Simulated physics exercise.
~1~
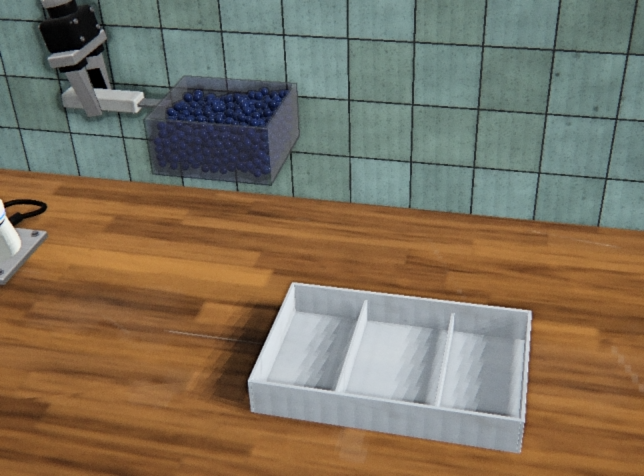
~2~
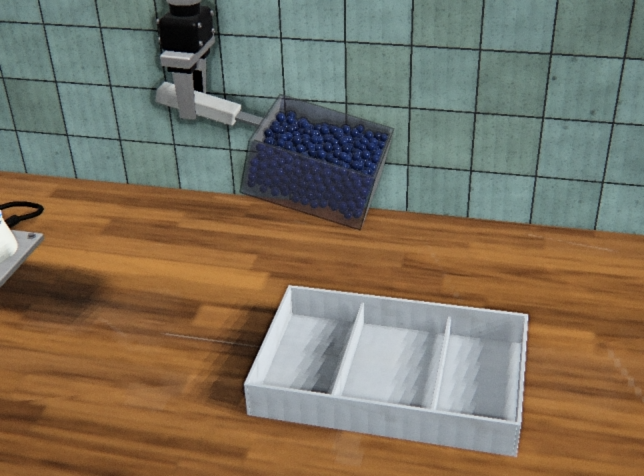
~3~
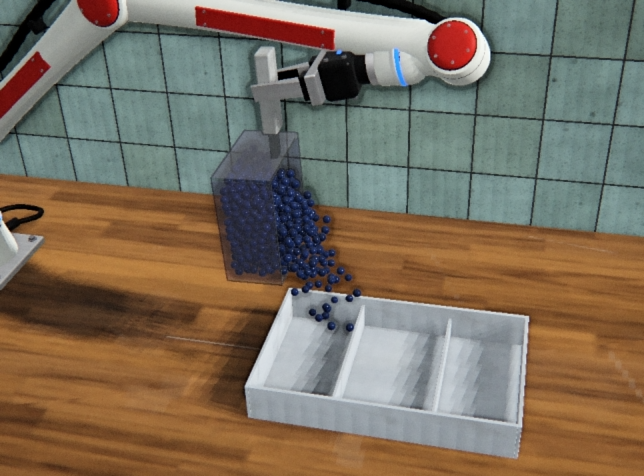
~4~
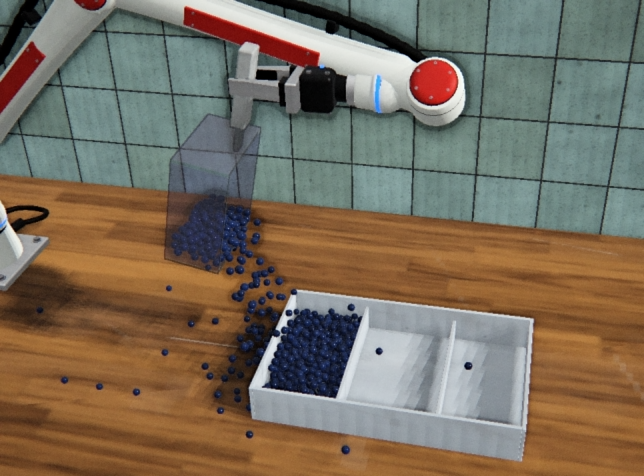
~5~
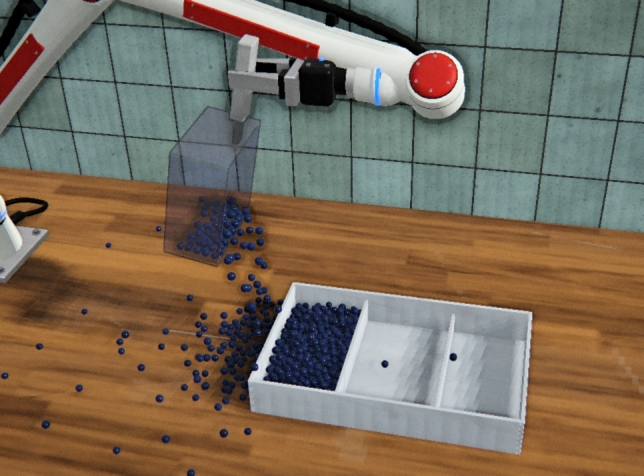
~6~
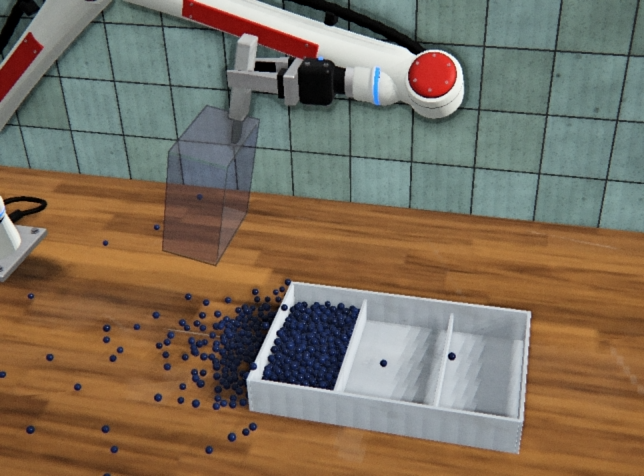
A robot arm tips blue beads into a tray's left section, spilling many onto the table.
